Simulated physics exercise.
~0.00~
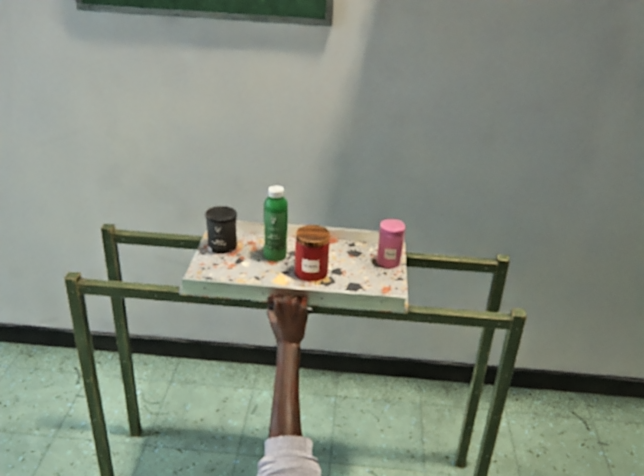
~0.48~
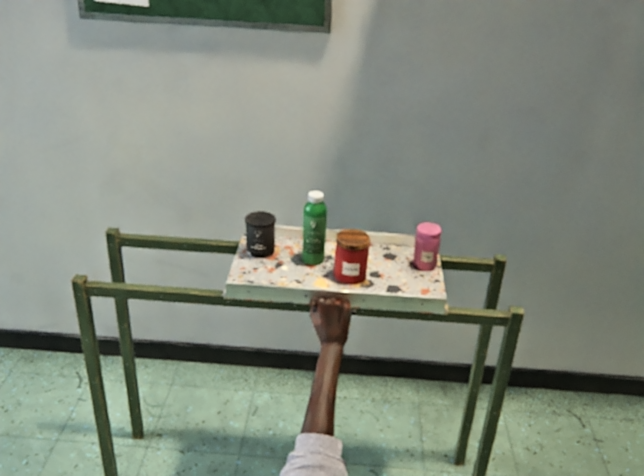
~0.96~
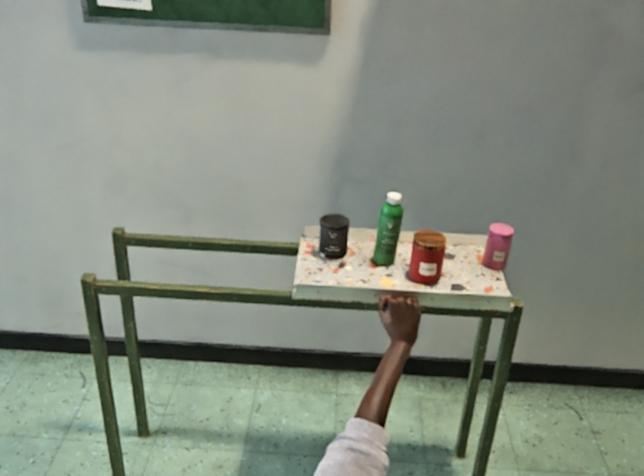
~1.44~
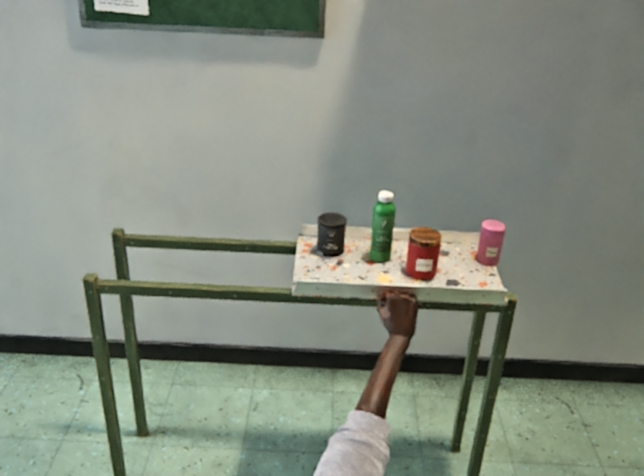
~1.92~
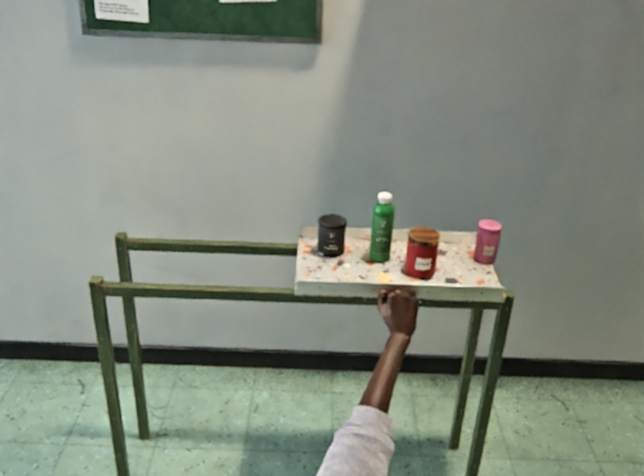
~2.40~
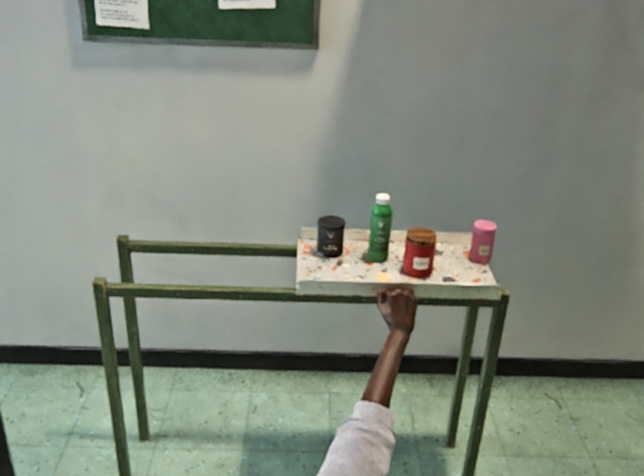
In a room with a grey wall and green tiled floor, a hand slides a speckled tray along a green metal frame to its right end, carrying a black tin, green bottle, red jar and pink jar, and holds it there with all four still upright.
